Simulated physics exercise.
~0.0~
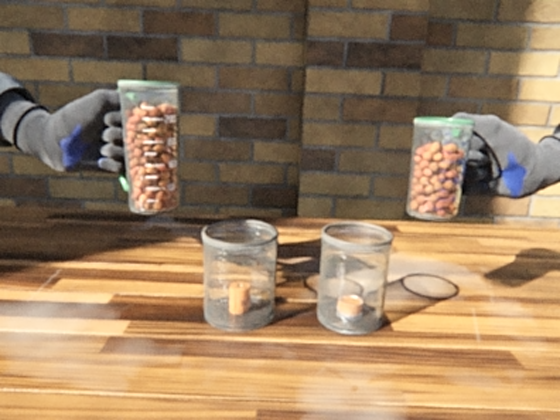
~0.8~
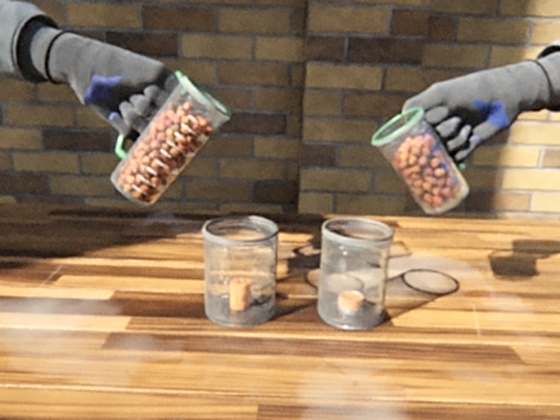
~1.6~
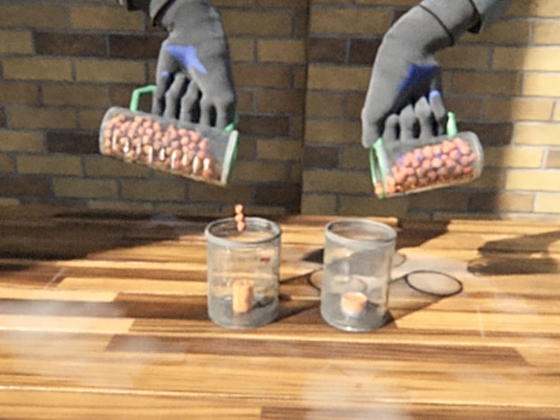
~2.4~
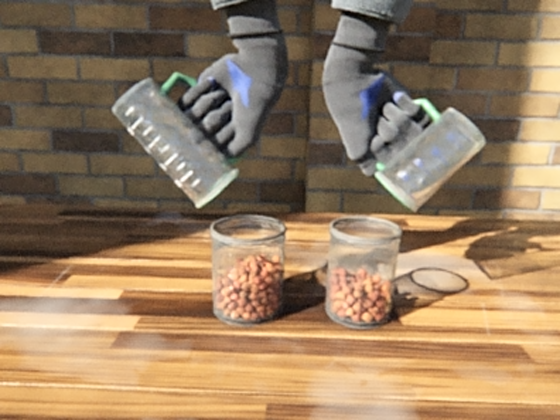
In this clip, two gray-gloved hands tip clear, green-rimmed cups of reddish-brown nut-like pieces over two glass jars, each holding a small upright cork-like object. The cups empty completely, leaving the left jar about half full, the right about a third full, and both objects buried.
